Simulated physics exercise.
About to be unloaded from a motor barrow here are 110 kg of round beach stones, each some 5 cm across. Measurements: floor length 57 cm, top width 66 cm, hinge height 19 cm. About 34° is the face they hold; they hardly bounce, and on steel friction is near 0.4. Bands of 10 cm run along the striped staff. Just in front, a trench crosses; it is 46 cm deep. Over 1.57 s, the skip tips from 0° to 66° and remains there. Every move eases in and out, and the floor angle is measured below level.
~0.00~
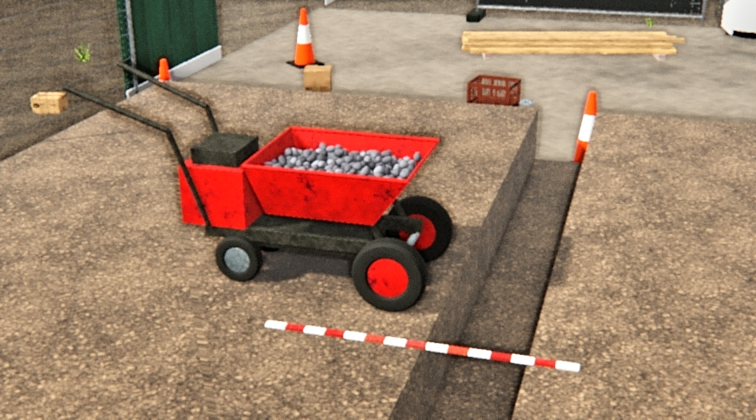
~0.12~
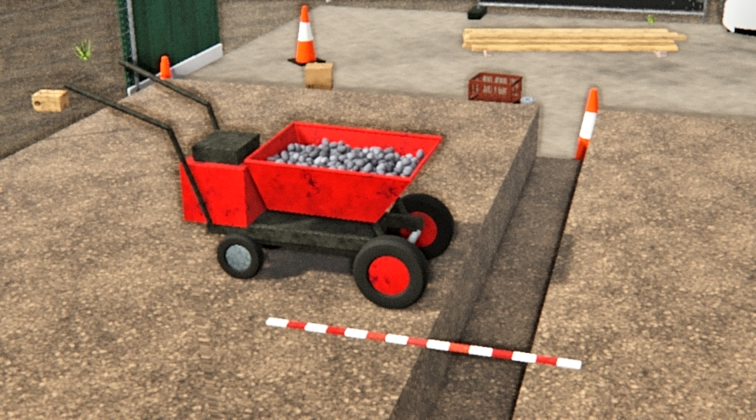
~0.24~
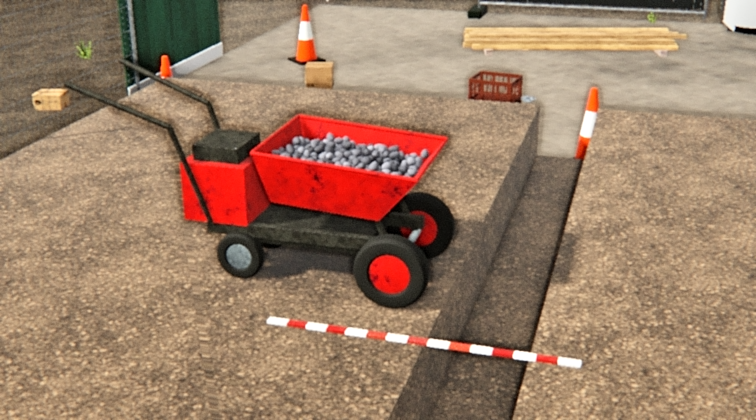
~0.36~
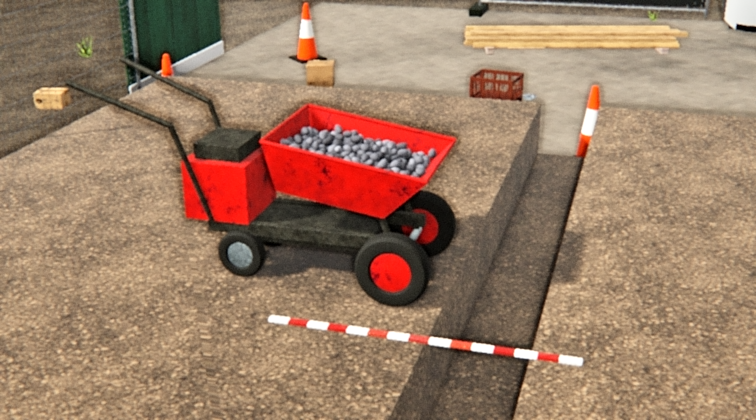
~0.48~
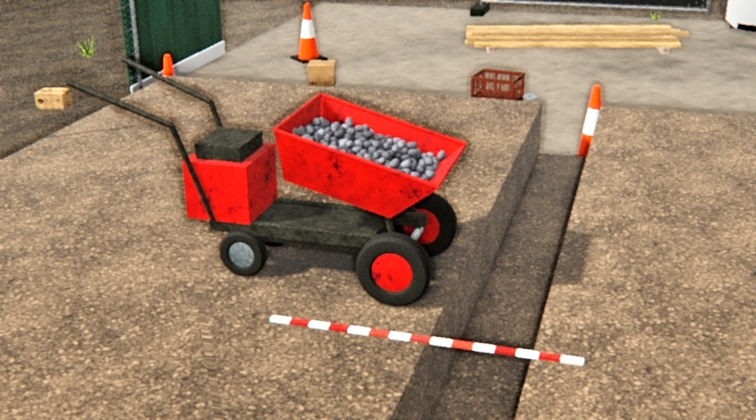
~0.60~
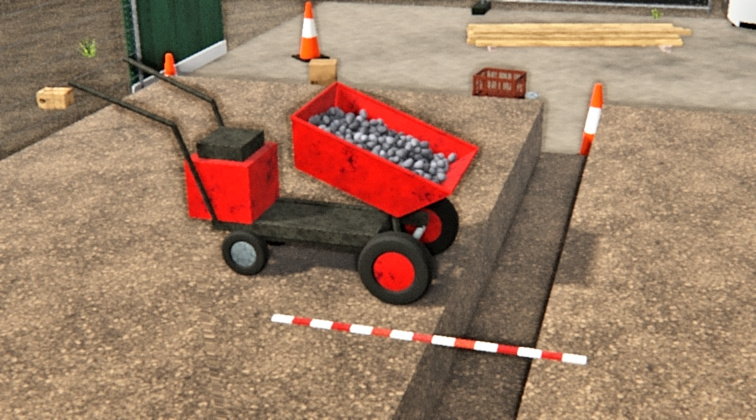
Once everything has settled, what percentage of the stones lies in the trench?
I would say 61 percent.
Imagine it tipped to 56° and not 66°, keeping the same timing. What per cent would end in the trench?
In that case around 55 percent.
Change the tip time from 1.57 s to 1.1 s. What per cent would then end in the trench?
It would be near 50 percent.
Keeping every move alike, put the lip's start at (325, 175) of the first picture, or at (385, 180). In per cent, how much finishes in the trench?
Near 95 per cent from the first place, 85 from the second.
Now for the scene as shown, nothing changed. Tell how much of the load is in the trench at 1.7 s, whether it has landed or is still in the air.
About 25 per cent by then.
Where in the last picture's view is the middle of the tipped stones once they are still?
Somewhere around (535, 355) in the last picture.
After 1.2 s the floor is at 56°; 100 % in the skip; the foremost stones are at (502, 224).
After 1.7 s the floor is at 66°; 53 % in the skip, 24 % in the trench, 23 % past the trench; the foremost stones are at (622, 312).
After 2.0 s the floor is at 66°; 25 % in the skip, 37 % in the trench, 38 % past the trench; the foremost stones are at (701, 325).
After 4.0 s the floor is at 66°; 0 % in the skip, 61 % in the trench, 39 % past the trench; the foremost stones are at (749, 331).
